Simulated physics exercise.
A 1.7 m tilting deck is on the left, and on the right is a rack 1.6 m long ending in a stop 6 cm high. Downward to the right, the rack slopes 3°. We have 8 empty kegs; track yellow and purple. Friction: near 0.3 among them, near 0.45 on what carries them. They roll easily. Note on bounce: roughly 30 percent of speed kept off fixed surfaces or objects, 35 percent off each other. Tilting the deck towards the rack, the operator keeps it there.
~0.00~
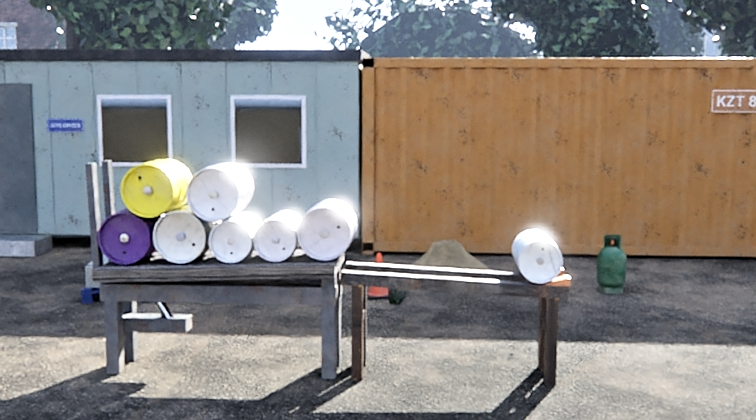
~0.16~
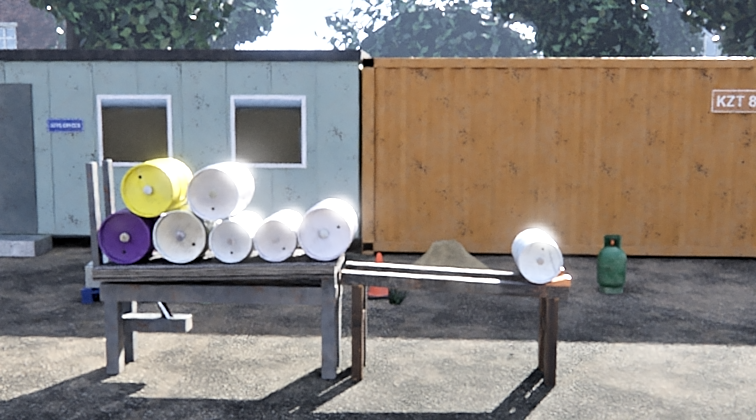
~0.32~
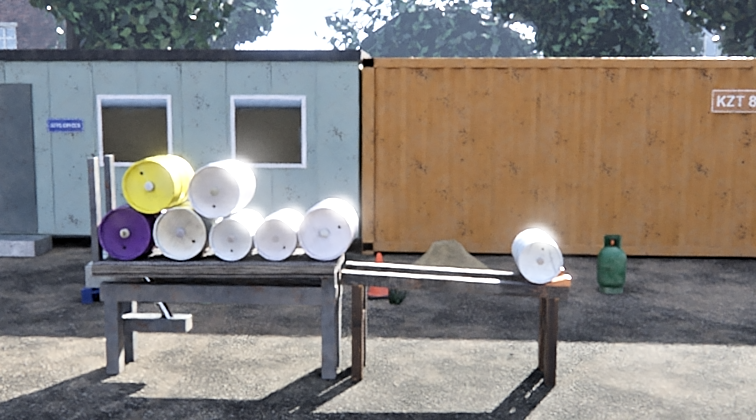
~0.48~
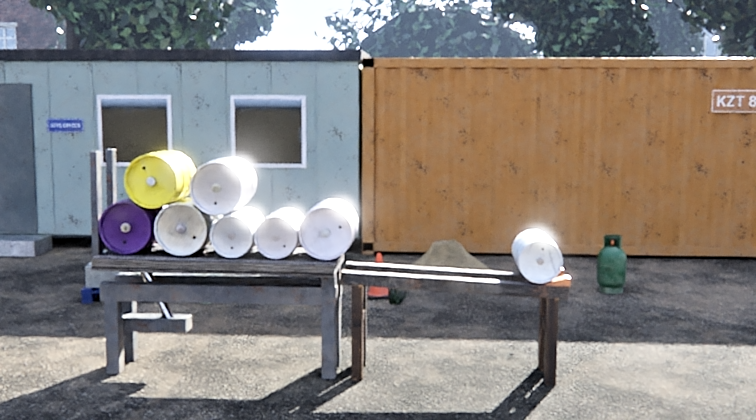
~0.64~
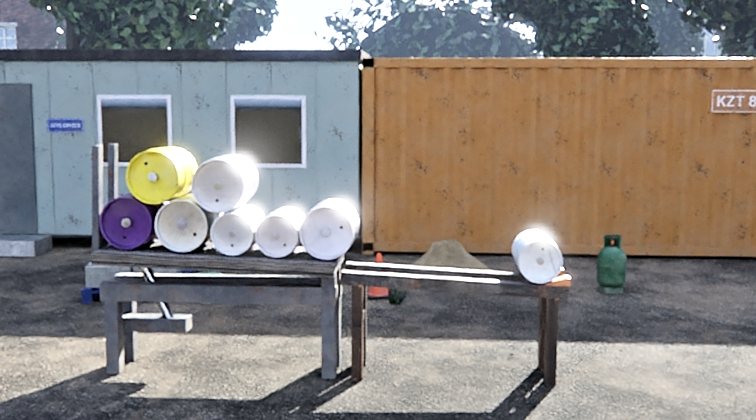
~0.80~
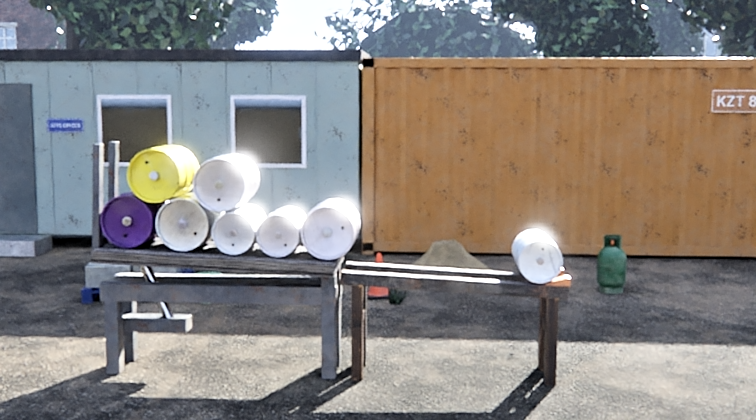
A wooden deck stacked with kegs tilts slightly towards the rack on the right.
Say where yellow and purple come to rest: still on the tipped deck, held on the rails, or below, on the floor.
Yellow is left still on the tipped deck. Purple is left still on the tipped deck.
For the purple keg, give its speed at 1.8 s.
0.1 m/s, roughly.
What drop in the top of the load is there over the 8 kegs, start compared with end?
Roughly 0 cm.
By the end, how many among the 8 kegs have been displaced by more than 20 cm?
That would be 7 of them.
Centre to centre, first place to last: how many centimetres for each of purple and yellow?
Displacement: Purple 90, yellow 100.
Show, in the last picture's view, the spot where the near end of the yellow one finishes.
(280, 182).
By 1.8 s, yellow is up on others, 125 cm from the hinge; purple is on the deck, 145 cm from the hinge; 0 past the stop so far.
By 3.2 s, yellow is up on others, 125 cm from the hinge; purple is on the deck, 145 cm from the hinge; 0 past the stop so far.
By 4.8 s, yellow is up on others, 100 cm from the hinge, rolling right; purple is on the deck, 120 cm from the hinge, rolling right; 0 past the stop so far.
Finally (6.6 s), yellow is up on others, 40 cm from the hinge; purple is on the deck, 60 cm from the hinge; 0 past the stop so far.
